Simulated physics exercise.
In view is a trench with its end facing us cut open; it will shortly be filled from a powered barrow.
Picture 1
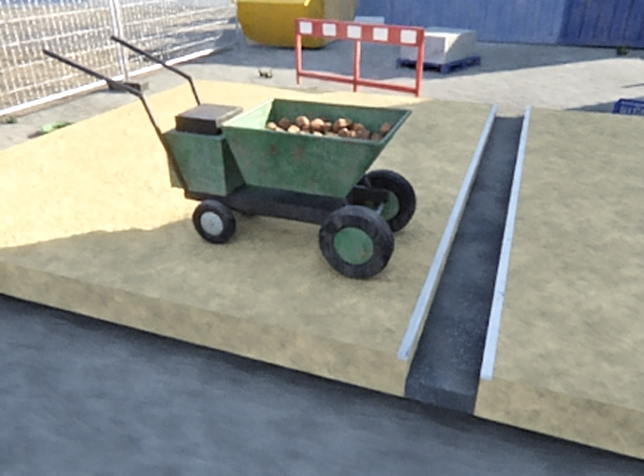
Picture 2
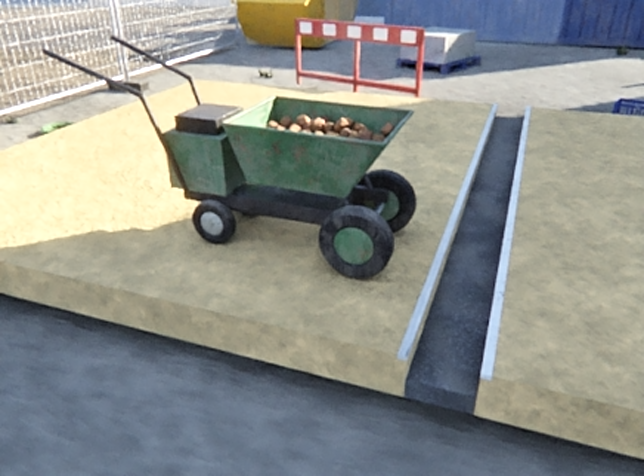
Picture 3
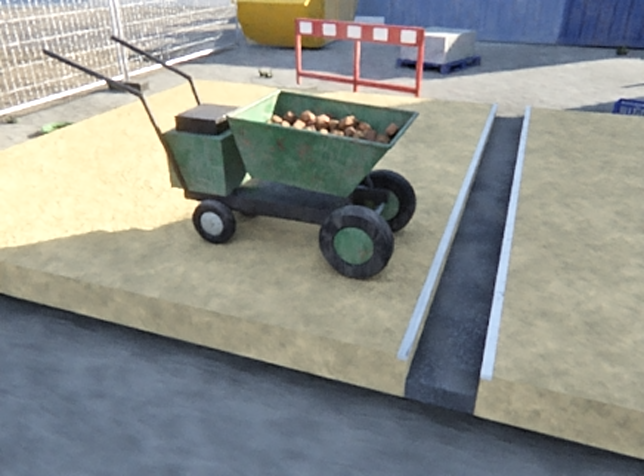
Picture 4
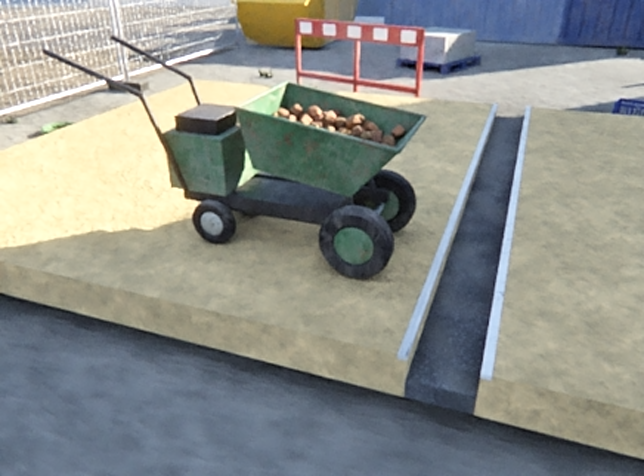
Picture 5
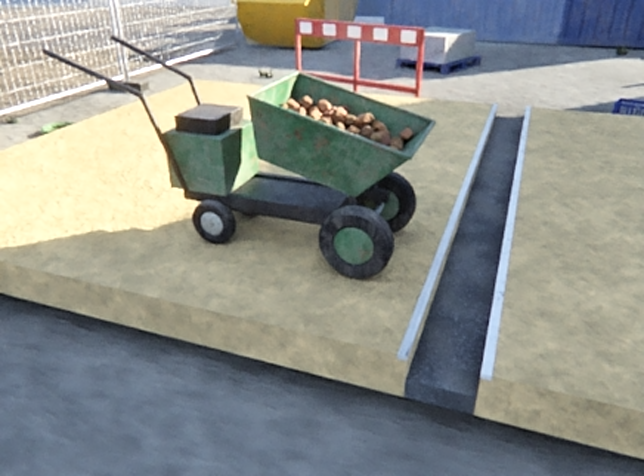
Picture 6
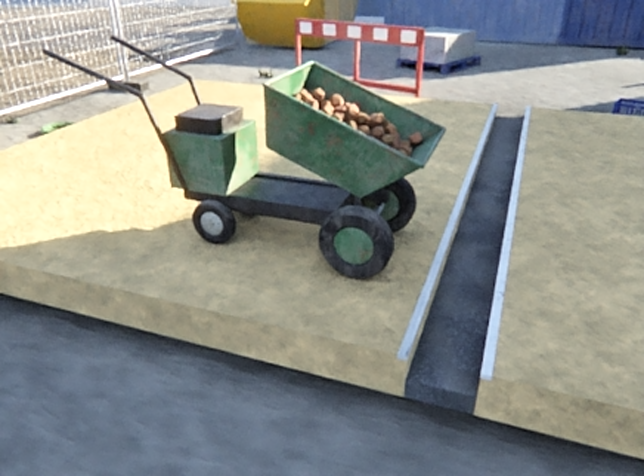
A green wheeled dumper cart with long dark handles at its left and a skip of brown lumps stands on a raised sandy slab, seen from slightly above. To its right a narrow dark trench edged with pale rails runs back, with a red and white barrier, fencing and a yellow container behind. The skip tilts steadily forward to the right while the wheels and camera stay still.
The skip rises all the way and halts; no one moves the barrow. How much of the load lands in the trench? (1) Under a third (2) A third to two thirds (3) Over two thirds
(2) A third to two thirds.
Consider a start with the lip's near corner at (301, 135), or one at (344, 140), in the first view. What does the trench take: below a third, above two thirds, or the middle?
Okay, the first stop comes out as between a third and two thirds and the second as above two thirds.
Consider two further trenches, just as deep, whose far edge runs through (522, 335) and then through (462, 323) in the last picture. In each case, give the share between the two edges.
Lab note: Try one about 70 %, try two about 10 %.
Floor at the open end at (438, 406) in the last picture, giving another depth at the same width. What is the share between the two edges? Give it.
About 50 percent.
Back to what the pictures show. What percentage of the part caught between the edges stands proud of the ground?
Roughly 15 %.
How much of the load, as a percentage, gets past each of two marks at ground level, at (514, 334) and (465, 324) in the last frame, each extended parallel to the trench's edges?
In order, some 40 % then some 80 %.
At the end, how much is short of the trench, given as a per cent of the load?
Call it some 0 percent of the pieces.
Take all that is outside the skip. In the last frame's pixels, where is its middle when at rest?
Roughly pixel (511, 268).
Just after the last frame, skip tipped steeply; every one in the skip.
A moment on, skip tipped right over; the larger part in the skip; about a tenth in or heaped over the trench; about a tenth beyond it; about a tenth falling.
Further on, skip tipped right over; about a tenth in the skip; roughly a third in or heaped over the trench; roughly half beyond it.
When it is over, skip tipped right over; roughly half in or heaped over the trench; roughly half beyond it.
